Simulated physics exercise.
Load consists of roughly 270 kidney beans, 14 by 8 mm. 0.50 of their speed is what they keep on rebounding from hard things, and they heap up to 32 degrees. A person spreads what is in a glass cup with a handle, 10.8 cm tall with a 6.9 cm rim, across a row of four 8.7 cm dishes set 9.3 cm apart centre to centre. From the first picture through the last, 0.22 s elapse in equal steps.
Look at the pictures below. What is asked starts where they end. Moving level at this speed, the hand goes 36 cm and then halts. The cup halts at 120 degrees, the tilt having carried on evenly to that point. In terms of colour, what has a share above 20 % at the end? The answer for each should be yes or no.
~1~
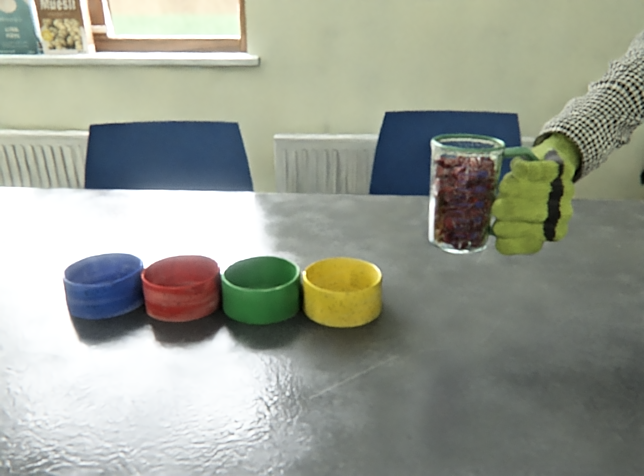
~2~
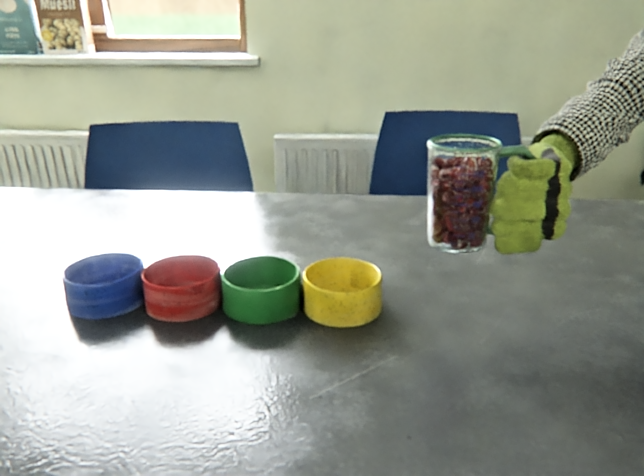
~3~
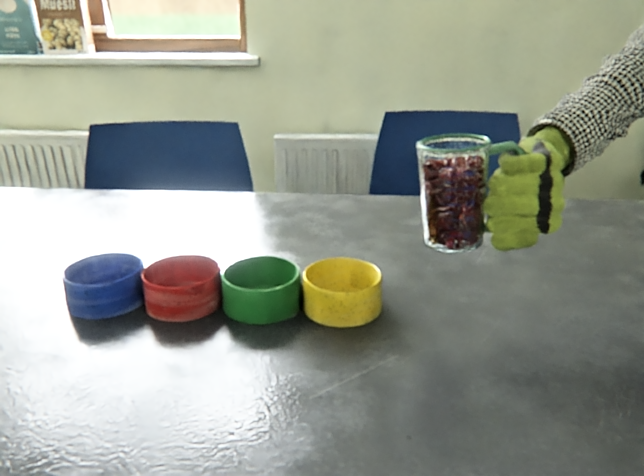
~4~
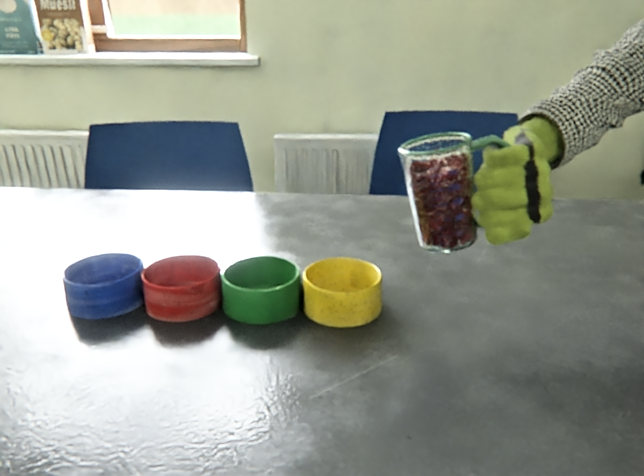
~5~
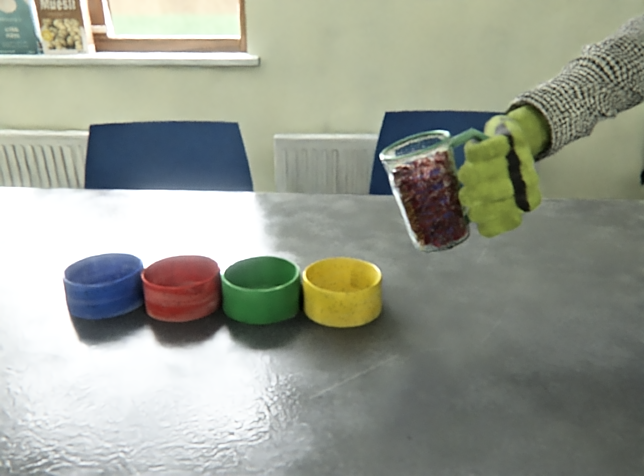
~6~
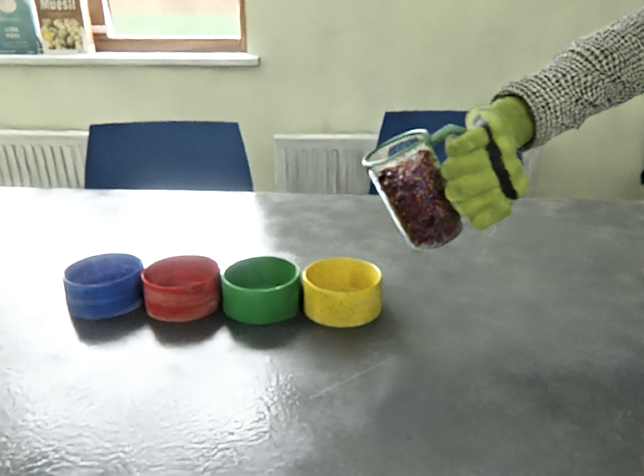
Red - yes, blue - yes, green - no, yellow - no, counter - no.
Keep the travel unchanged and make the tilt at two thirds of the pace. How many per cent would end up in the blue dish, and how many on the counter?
Then the blue dish would get 50 and the counter 40.
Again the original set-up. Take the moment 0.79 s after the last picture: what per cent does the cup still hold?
Some 25 per cent.
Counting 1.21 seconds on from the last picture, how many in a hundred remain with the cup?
Some 0 per cent of the load.
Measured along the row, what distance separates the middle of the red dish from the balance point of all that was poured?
It ends up close to 6 cm toward the picture's left edge.
Then, 0.47 s after the last picture, tilt 110 degrees; cup holds 95 %, green 5 %.
Then, 0.79 s after the last picture, tilt 120 degrees; cup holds 25 %, red 50 %, blue 15 %.
Then, 1.21 s after the last picture, tilt 120 degrees; cup holds 0 %, red 45 %, blue 45 %.
In the end, red 45 %, blue 45 %, green 0 %, yellow 0 %, counter 10 %.
